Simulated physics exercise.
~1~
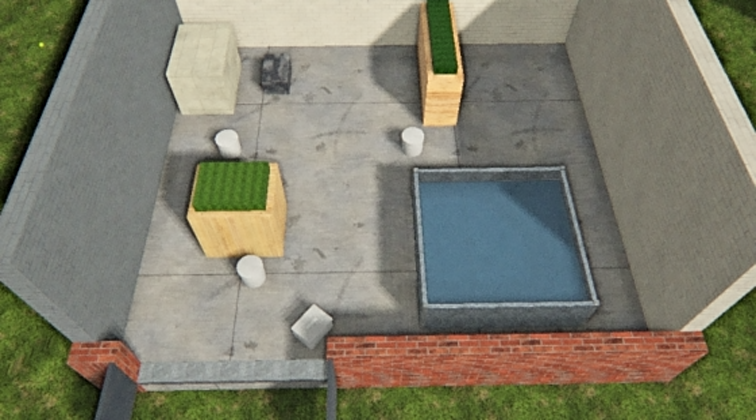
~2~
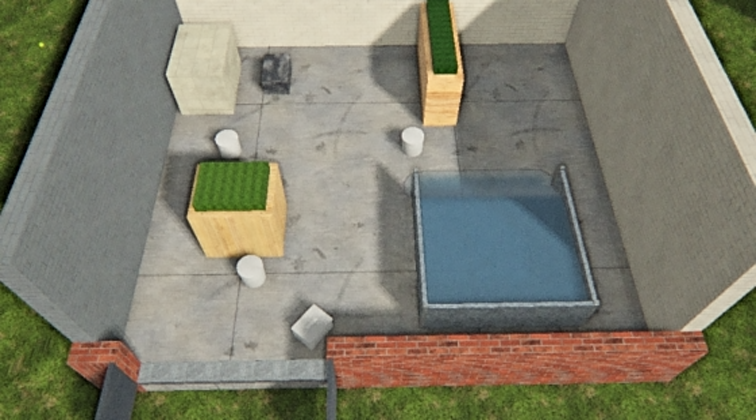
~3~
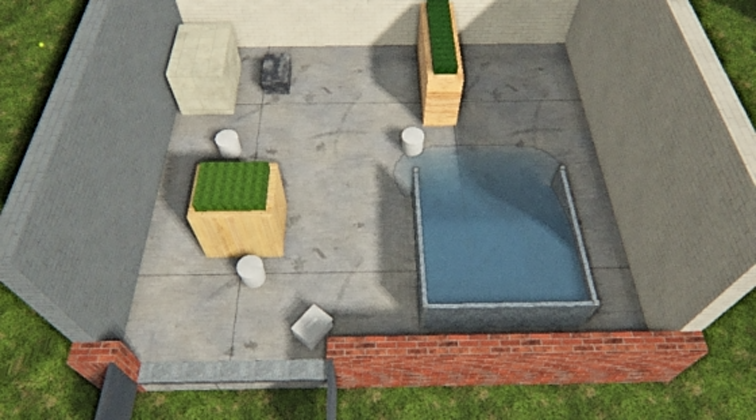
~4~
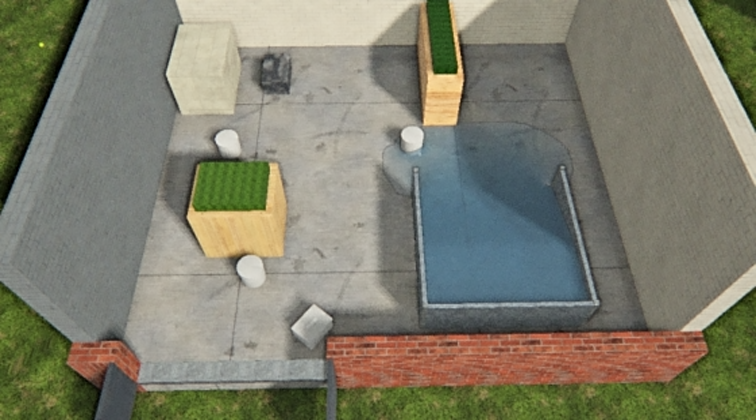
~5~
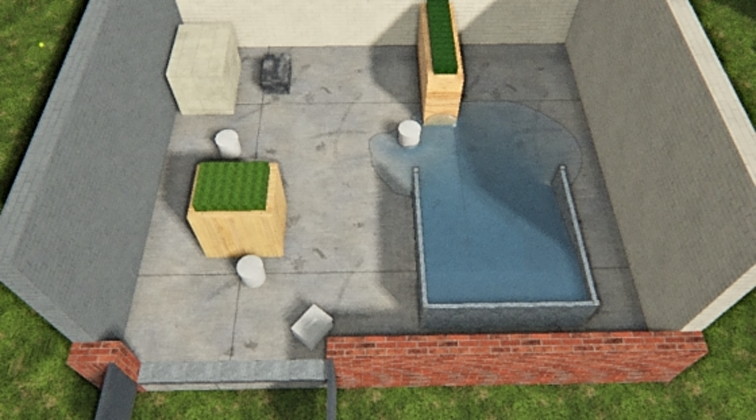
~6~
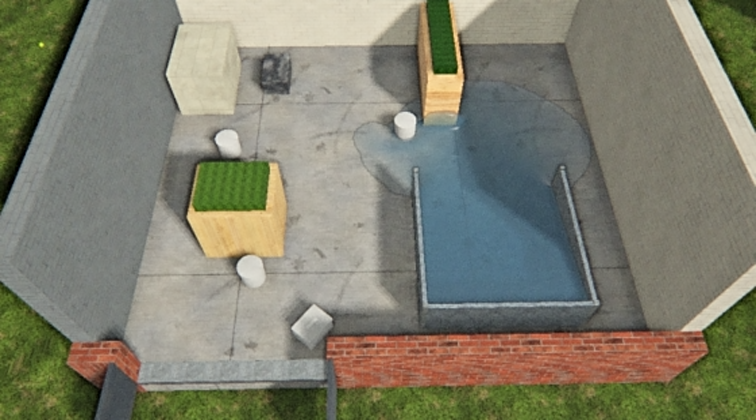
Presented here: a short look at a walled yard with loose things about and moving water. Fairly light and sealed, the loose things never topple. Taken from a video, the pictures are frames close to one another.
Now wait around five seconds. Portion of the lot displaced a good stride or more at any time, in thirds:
The result is a share beneath one third.
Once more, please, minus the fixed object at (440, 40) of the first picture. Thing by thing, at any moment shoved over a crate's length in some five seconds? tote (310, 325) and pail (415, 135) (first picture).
Taking them in order, the first sits tight and the second travels far.
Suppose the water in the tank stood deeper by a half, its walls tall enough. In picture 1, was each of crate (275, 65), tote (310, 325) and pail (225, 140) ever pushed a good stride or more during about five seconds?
Note, in sequence: Past that mark / within that / past that mark.
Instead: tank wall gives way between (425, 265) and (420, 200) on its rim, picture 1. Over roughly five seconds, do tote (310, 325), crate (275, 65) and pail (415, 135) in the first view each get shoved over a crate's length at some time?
Taking them one at a time, the first gets shoved clear, the second not displaced that far and the third not displaced that far.
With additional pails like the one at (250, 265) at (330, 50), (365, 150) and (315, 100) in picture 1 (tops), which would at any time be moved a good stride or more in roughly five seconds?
Sequence: Travels that far, doesn't go far, travels that far.
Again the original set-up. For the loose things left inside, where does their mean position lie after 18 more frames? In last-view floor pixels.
Around pixel (268, 166).
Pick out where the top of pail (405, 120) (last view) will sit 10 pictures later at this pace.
Near (316, 60).
A moment on, 1 of 5 are well off their spots; 0 afloat.
Next, 1 of 5 are well off their spots; 0 afloat.
Later, 1 of 5 are well off their spots; 1 afloat.
In the end, 1 of 5 are well off their spots, and 1 have been at some point; 1 afloat.
